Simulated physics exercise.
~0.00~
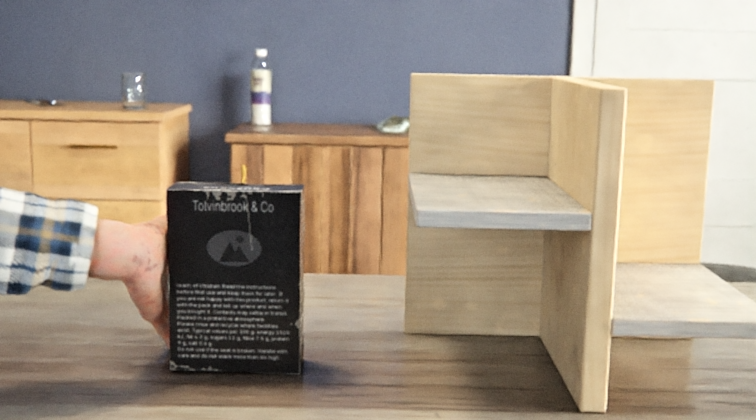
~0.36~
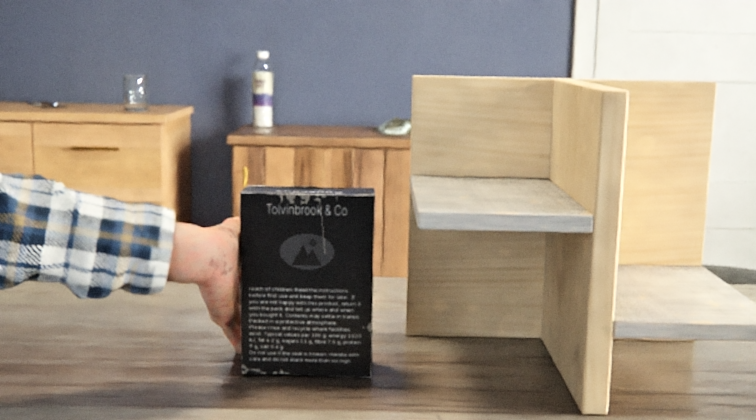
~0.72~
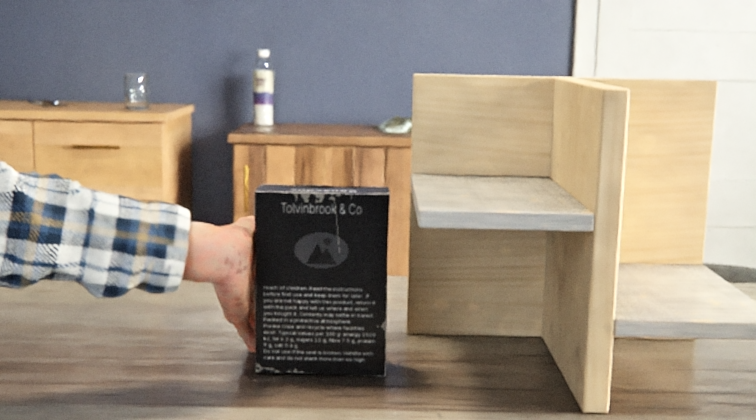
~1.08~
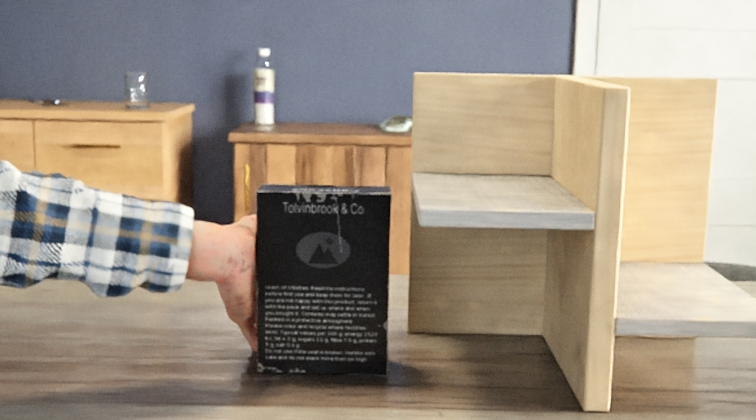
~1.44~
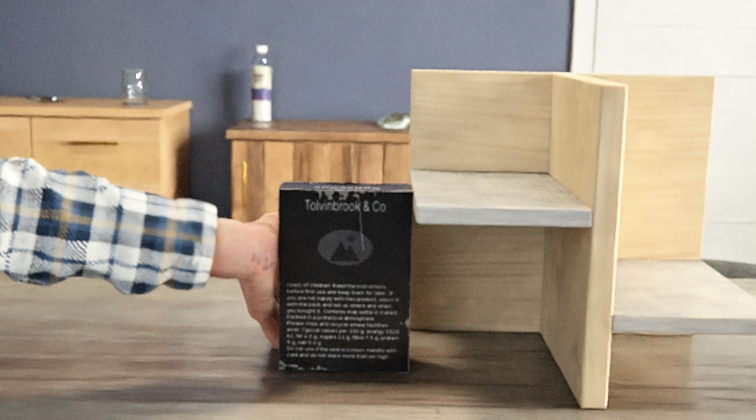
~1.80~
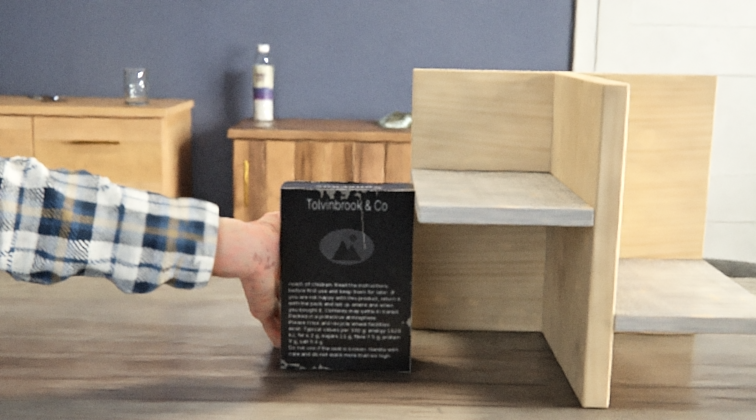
To begin with, a hand in a plaid sleeve holds an upright black packet on a dark wooden table, to the left of a pale wooden shelf unit with a grey ledge. The hand slides the packet to the right across the table, bringing it much closer to the unit. It nudges it slightly farther, then the packet pauses briefly. Another short push brings it right up to the opening beneath the ledge. The packet's top stands higher than the underside of the ledge, and it ends stopped at the shelf's edge, still upright and held by the hand.
